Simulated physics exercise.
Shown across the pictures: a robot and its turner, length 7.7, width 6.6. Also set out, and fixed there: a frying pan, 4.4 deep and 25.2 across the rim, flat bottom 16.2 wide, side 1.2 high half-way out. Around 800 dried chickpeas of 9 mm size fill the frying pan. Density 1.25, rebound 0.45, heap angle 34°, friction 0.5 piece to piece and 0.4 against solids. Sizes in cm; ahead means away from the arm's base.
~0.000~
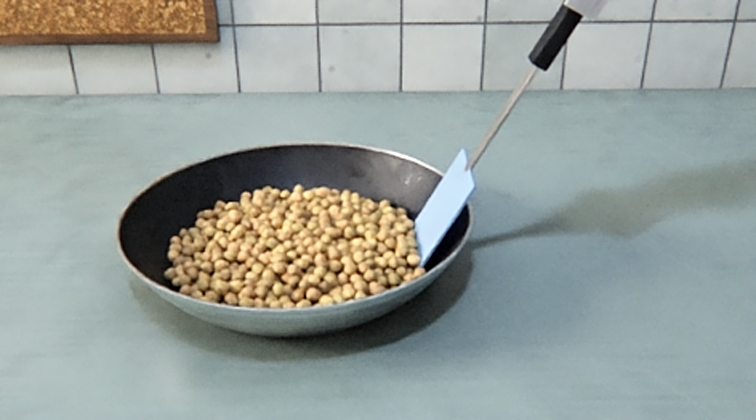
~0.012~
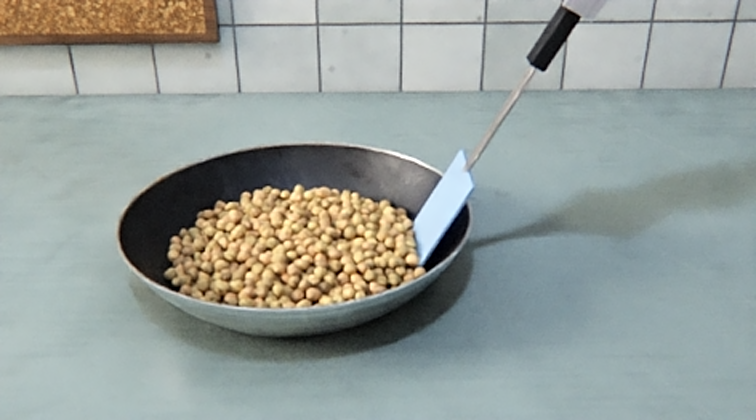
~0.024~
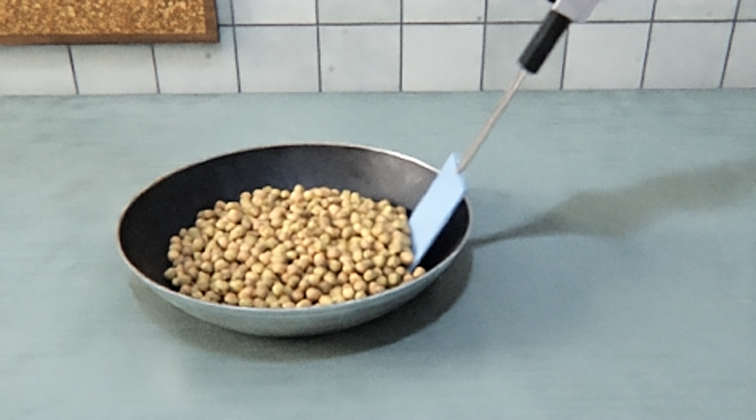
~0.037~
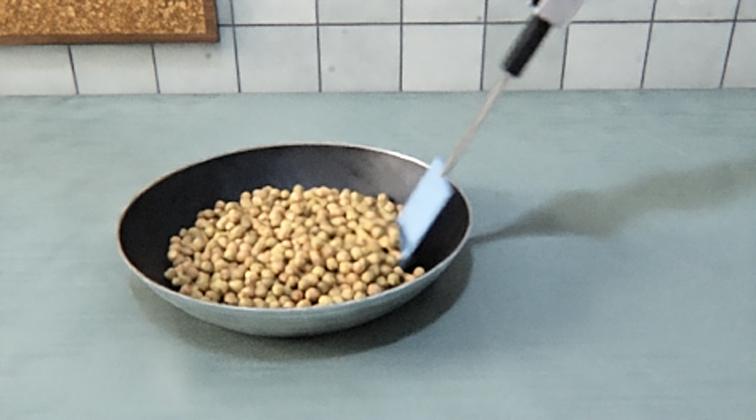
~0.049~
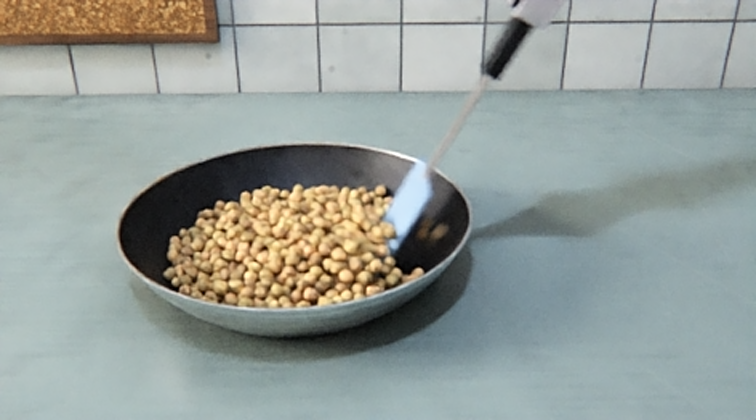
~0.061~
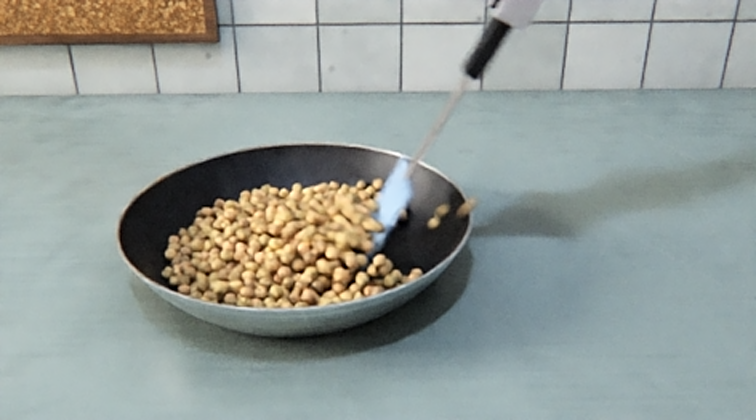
The video shows a light blue turner resting at the right side of a dark frying pan filled with dried chickpeas, then sweeping left into the pile, pushing chickpeas leftward while a few scatter near the right rim.
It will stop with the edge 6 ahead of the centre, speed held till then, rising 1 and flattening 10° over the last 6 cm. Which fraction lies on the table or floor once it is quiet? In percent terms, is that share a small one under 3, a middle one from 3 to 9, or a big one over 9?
A middle one.
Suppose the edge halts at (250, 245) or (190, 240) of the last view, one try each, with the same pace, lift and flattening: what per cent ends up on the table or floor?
First try roughly 0 percent, second roughly 15 percent.
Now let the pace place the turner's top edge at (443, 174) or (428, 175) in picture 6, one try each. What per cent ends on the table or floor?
Estimates: Near 0 %, near 0 %.
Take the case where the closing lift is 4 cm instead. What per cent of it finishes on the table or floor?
About 15 %.
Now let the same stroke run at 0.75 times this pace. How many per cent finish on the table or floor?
Around 0 percent would finish on the table or floor.
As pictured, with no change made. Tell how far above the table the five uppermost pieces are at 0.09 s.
About 7 centimetres.
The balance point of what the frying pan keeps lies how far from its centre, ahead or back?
I'd say it's roughly 4.0 cm toward the front.
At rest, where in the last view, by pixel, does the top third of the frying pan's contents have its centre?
The centre sits close to (187, 231).
After 0.09 s, sloping 61°, highest piece 11 above the table; 797 in the frying pan, 2 on the blade or in flight.
After 0.12 s, sloping 57°, highest piece 15 above the table; 795 in the frying pan, 4 on the blade or in flight.
After 0.34 s, sloping 51°, highest piece 18 above the table; 756 in the frying pan, 39 on the table or floor, 4 on the blade or in flight.
After 1.39 s, sloping 51°, highest piece 5 above the table; 755 in the frying pan, 44 on the table or floor.
At rest, 755 in the frying pan, 44 on the table or floor. That is 6 % on the table or floor.
